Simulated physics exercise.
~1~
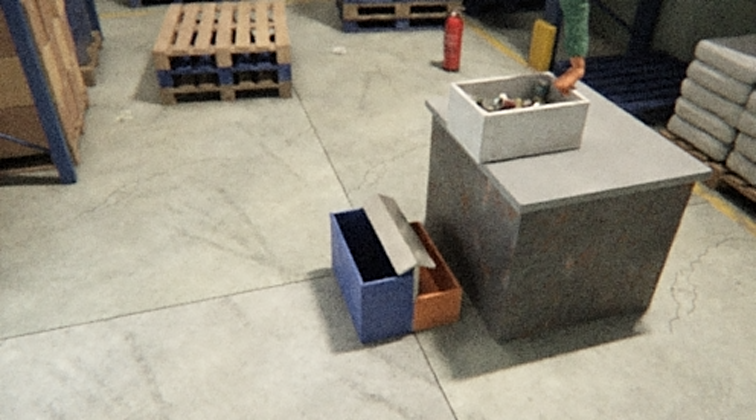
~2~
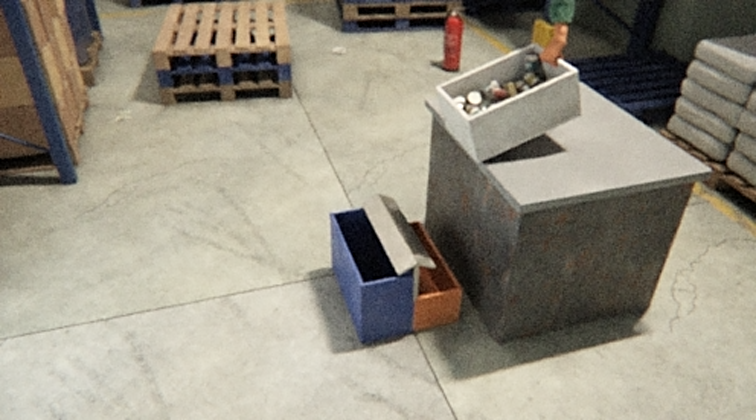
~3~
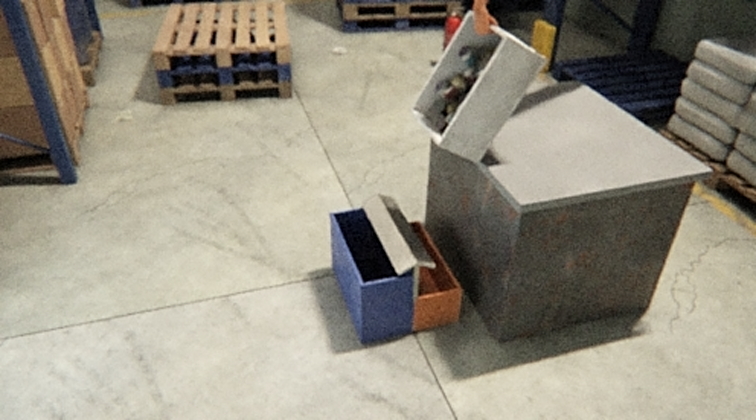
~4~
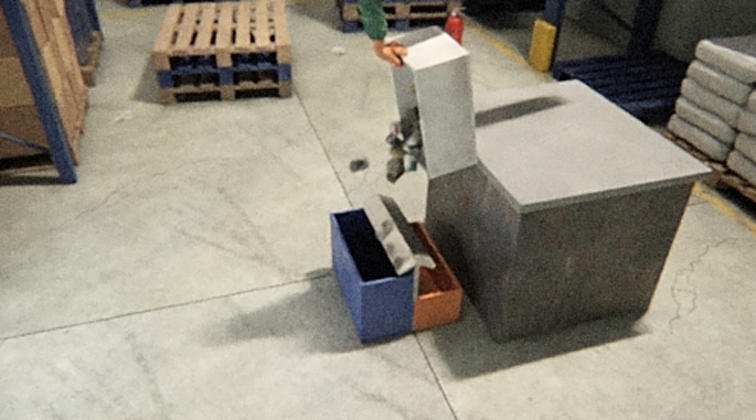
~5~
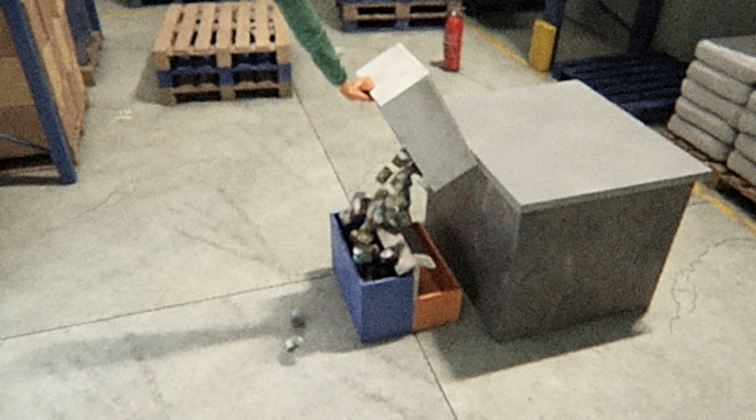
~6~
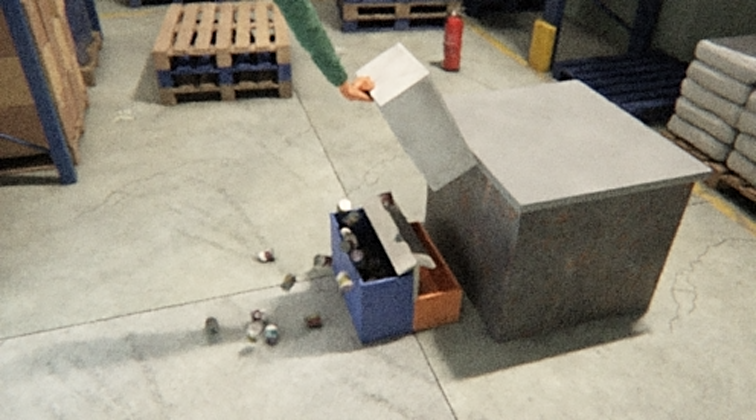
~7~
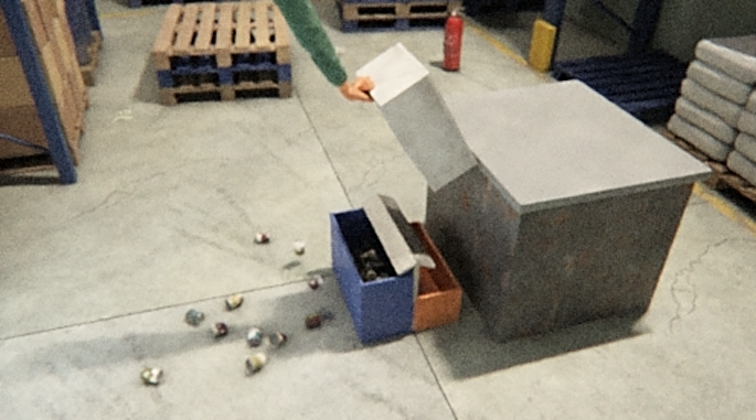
A green-sleeved arm tipping a white crate off a bench, spilling small tins leftward into a blue bin, several scattering across the floor.
